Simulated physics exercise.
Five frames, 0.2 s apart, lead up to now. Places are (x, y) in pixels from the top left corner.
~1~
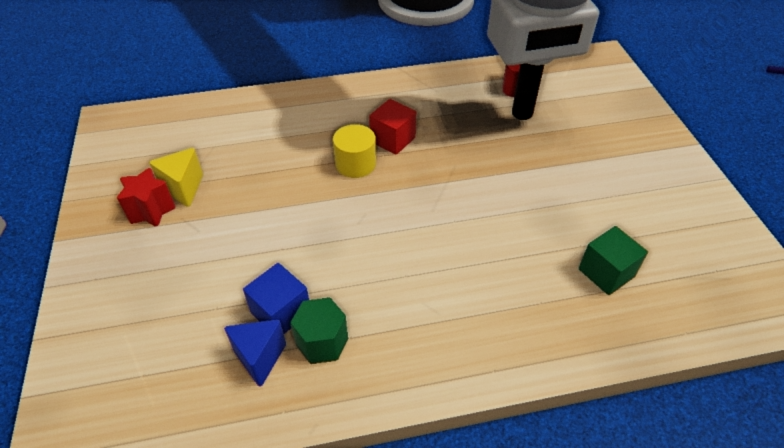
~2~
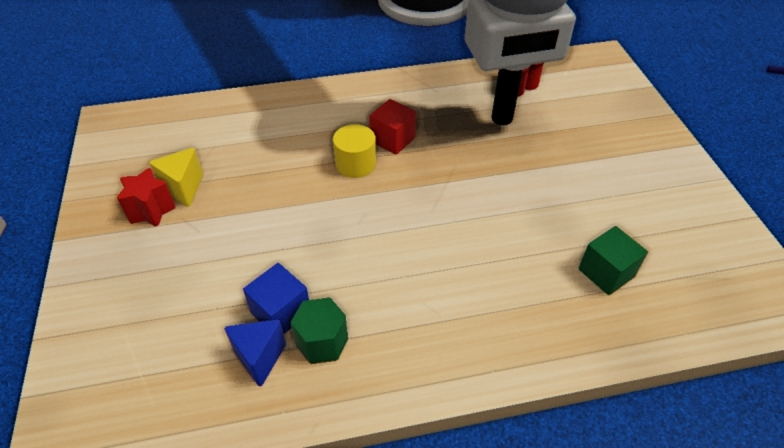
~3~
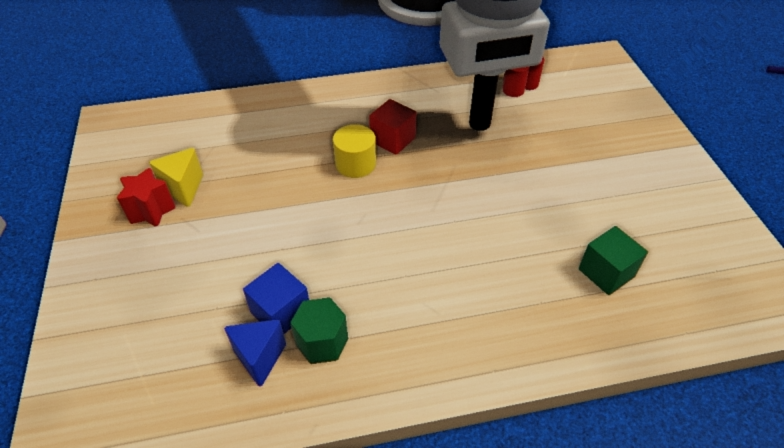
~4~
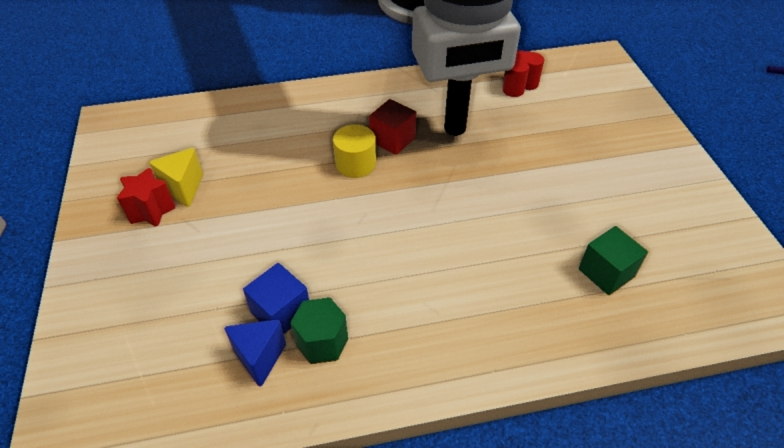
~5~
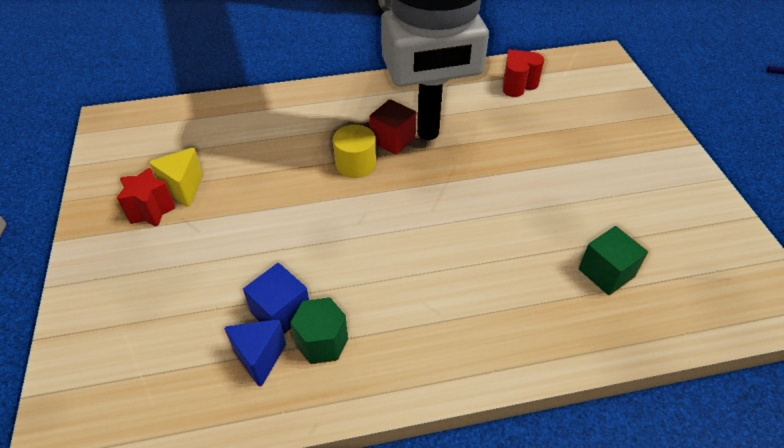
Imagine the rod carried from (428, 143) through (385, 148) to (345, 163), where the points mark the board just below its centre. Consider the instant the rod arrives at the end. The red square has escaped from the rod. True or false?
Answer: True.
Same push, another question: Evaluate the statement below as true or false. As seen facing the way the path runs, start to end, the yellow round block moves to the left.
The statement is true.
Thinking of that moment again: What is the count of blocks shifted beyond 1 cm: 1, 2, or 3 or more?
Two blocks.
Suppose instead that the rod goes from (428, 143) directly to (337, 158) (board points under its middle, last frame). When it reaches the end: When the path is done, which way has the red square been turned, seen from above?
From the top: Clockwise.
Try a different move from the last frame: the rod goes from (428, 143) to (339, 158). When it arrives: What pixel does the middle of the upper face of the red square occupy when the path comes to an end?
Its top middle: (363, 108).
On the path given first. Halfway along, rod at (384, 140); red square at (363, 110).
At the end, rod at (344, 155); yellow round block at (321, 156); red square at (360, 109), turned 20° clockwise.
